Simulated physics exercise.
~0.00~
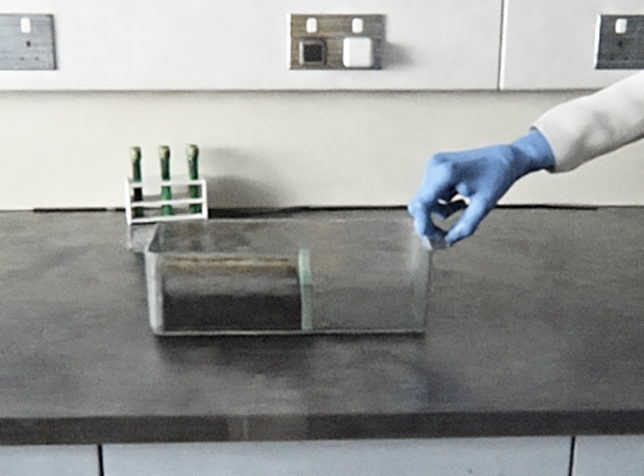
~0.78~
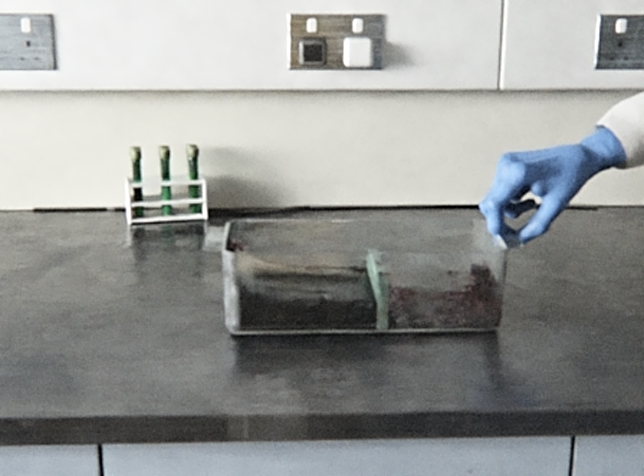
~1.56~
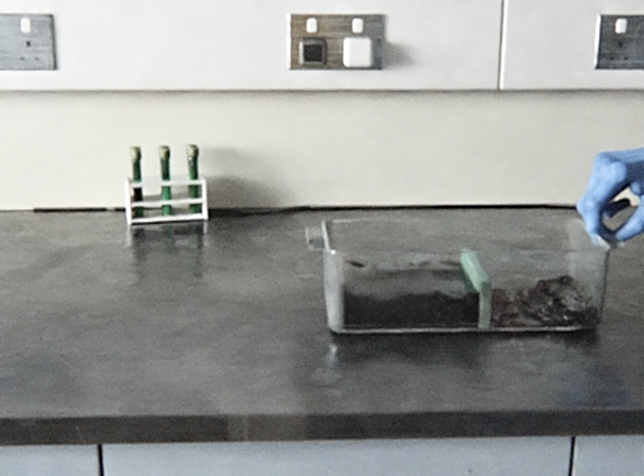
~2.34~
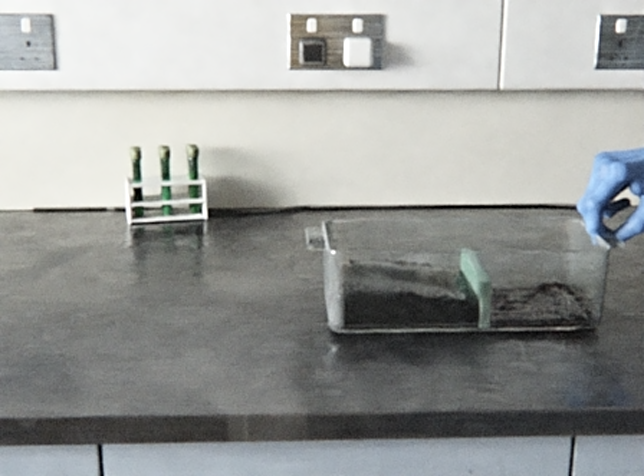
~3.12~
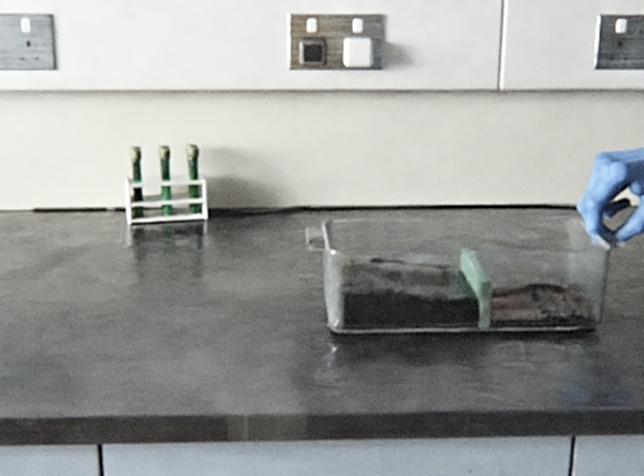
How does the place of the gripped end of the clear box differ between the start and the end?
At the start the gripped end is a little right of the middle of the view. By the end it is much farther right, close to the right edge of the view.
A blue-gloved hand pulls a clear box rightward, leaving some dark liquid past its divider.
